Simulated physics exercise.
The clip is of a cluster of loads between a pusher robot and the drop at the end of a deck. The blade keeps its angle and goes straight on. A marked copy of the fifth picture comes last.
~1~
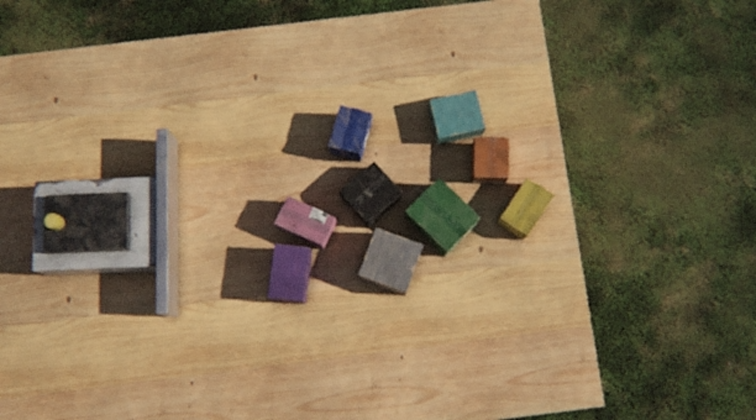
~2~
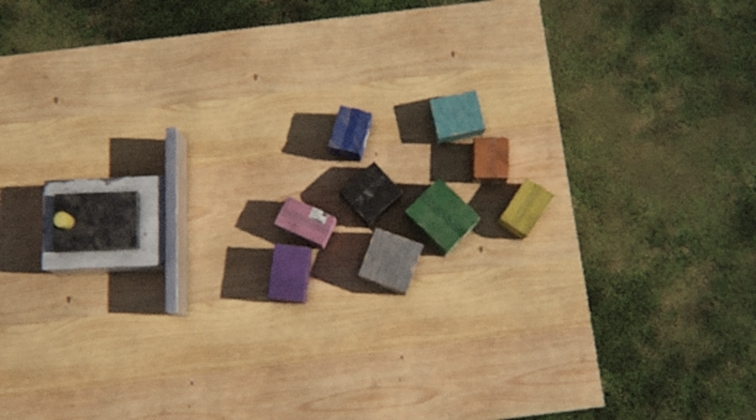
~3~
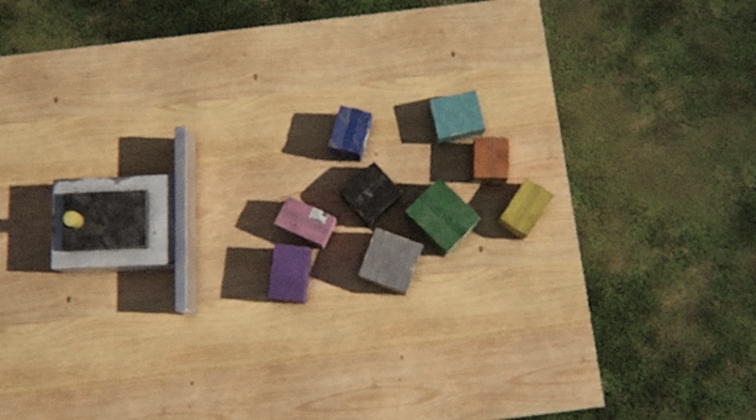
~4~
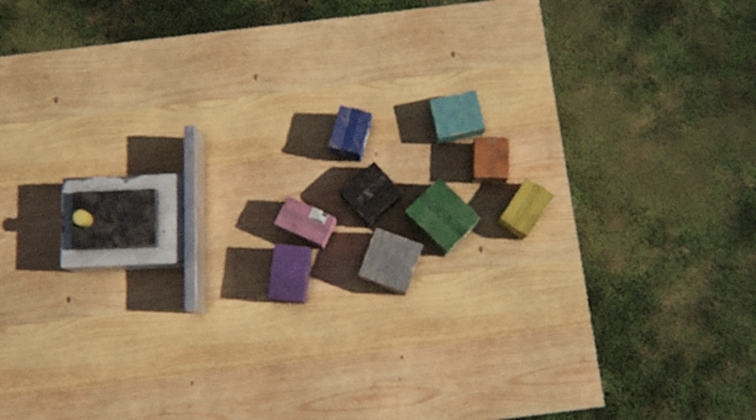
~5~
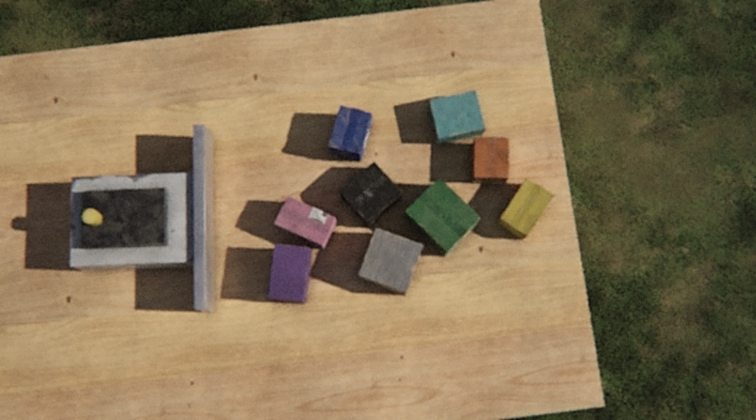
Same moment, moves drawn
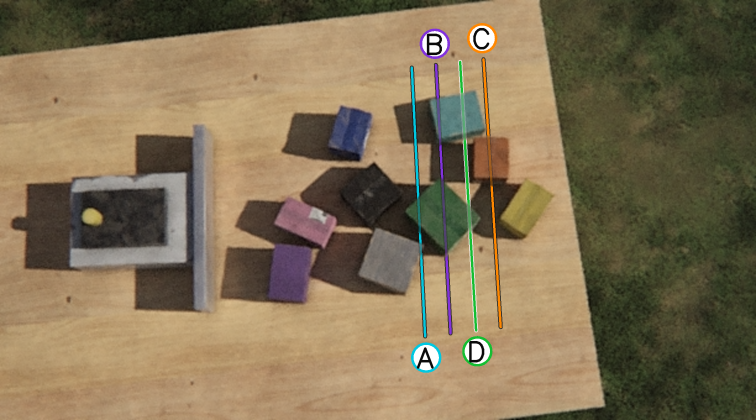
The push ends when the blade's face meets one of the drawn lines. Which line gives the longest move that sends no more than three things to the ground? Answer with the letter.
It can go as far as C.
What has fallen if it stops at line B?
The yellow box goes over.
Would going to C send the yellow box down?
Yes.
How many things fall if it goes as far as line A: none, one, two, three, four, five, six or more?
The count is none.
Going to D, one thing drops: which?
It is the yellow box.
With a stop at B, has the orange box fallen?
No.
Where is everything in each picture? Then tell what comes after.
The first frame shows grey crate (391, 262); turquoise crate (456, 118); robot (94, 222).
The second frame shows robot (104, 221); blue box (351, 134).
The third frame shows robot (113, 220); purple crate (291, 274).
The fourth frame shows robot (122, 219); yellow box (525, 210).
The fifth frame shows robot (131, 218); grey crate (391, 262); turquoise crate (456, 118); pink parcel (306, 223).
On the copy, A at (418, 199); B at (443, 196); C at (492, 190); D at (468, 193).
On C. First, robot (238, 205); purple crate (334, 268); black box (375, 193).
Then, robot (344, 192); yellow box (555, 214); orange box (502, 160).
Finally, robot (425, 182); green box over the edge; orange box over the edge; three fallen.
By contrast, A is within the limit but short; B is within the limit but short; D is within the limit but short.
